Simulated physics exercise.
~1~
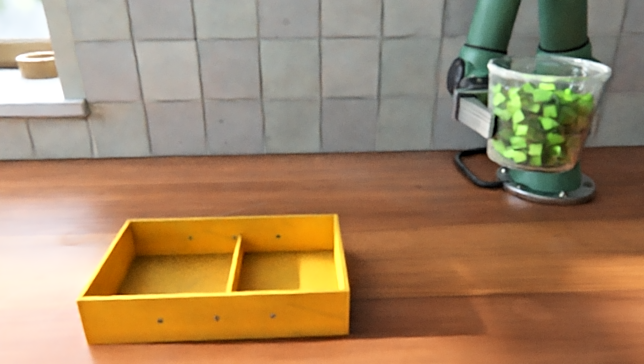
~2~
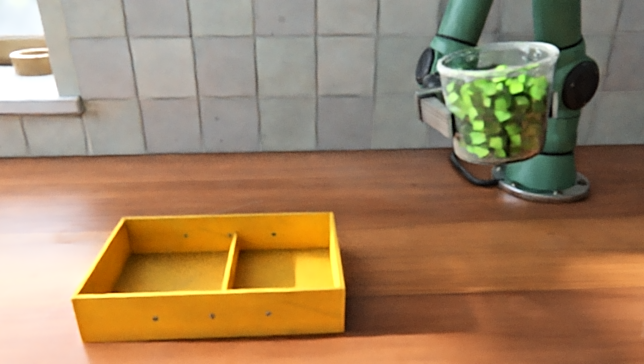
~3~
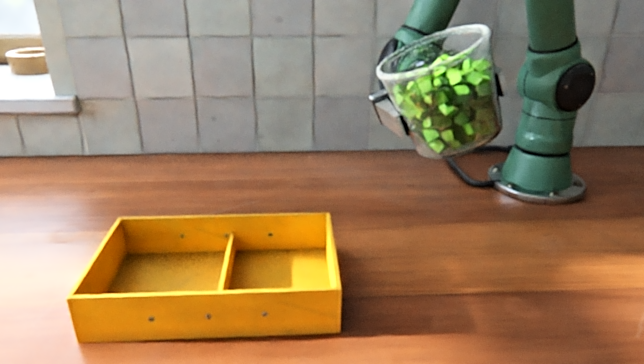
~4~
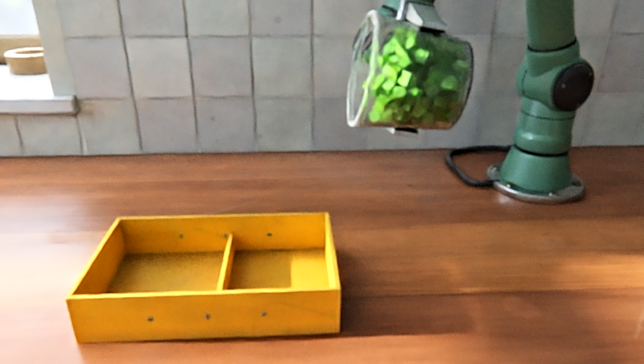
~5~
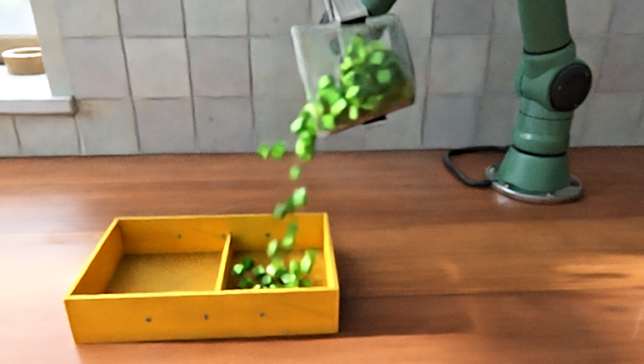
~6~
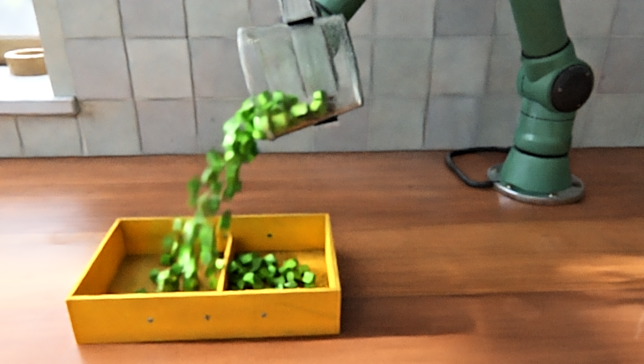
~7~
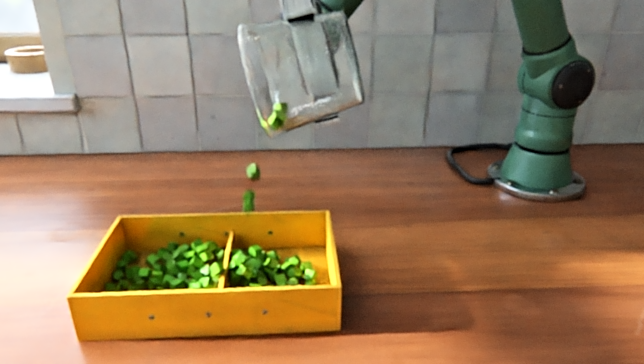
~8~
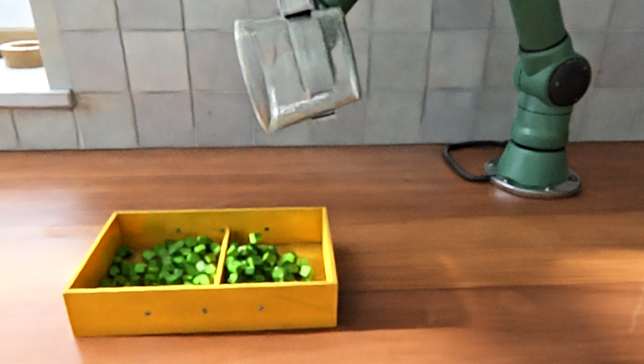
A green robot arm holds a clear tumbler full of bright green vegetable dice at the right of a wooden table top, seen from the front against a grey tiled wall. A yellow box, split in two by a cross wall, stands at the left. The arm swings the tumbler up and leftward, tipping it onto its side. Dice spill first into the right part of the box, then, as the tumbler moves further left, into the left part. The last few drop, leaving the tumbler empty above and green dice lying in both parts.
